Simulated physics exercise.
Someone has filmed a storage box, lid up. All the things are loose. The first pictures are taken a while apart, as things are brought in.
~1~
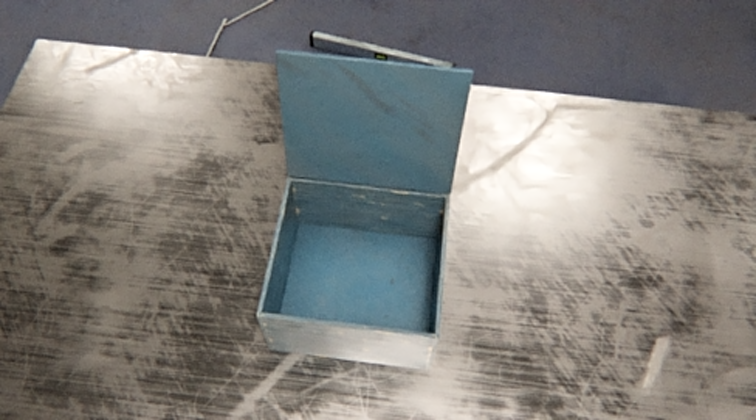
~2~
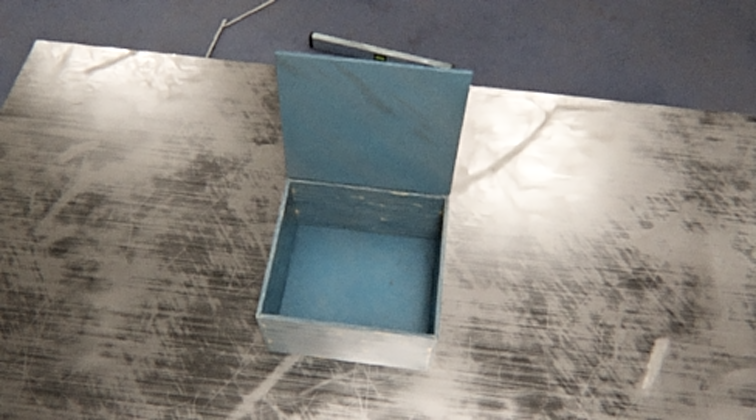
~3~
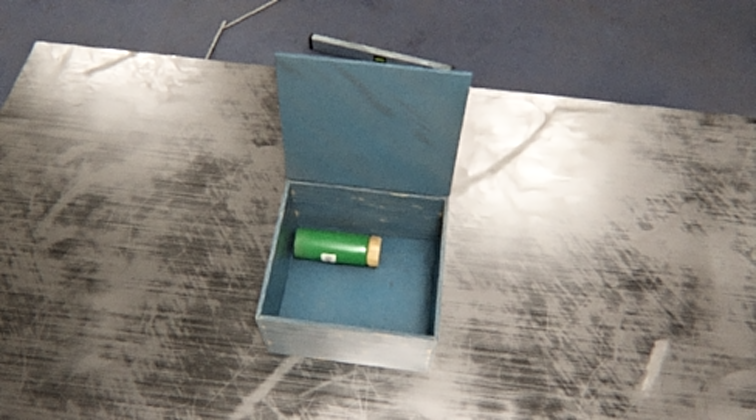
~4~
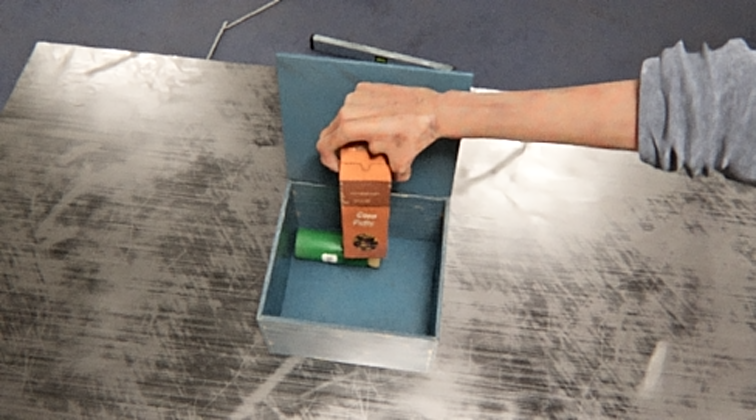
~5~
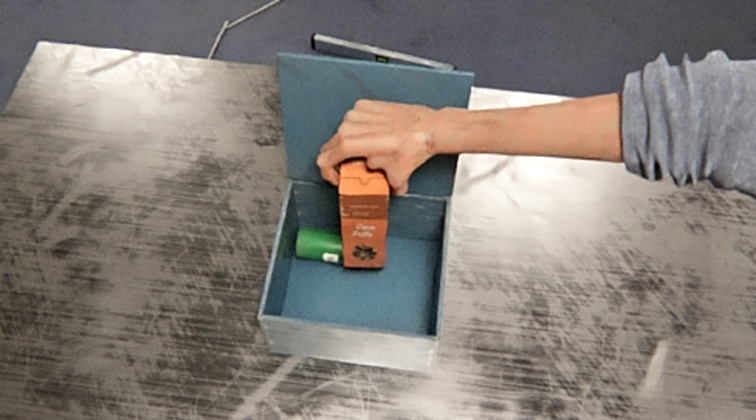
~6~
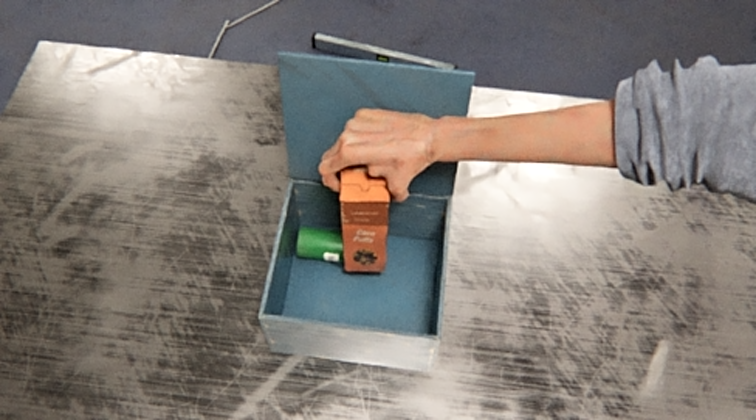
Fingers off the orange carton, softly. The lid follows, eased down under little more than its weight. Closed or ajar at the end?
As it turns out, it stays ajar.
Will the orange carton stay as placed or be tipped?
The orange carton ends up tilted.
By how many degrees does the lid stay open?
About 20°.
Then, 1.30 s on from there, lid 87° above the rim; orange carton turned 40° from how it was put near (360, 285); green shaker shifted a little.
Then, 1.80 s on from there, lid 37° above the rim; orange carton turned 40° from how it was put near (360, 285); green shaker shifted a little.
In the end, lid 20° above the rim; toppled in the box, orange carton; green shaker unmoved. At the end, from the last picture's camera, orange carton near (359, 283).
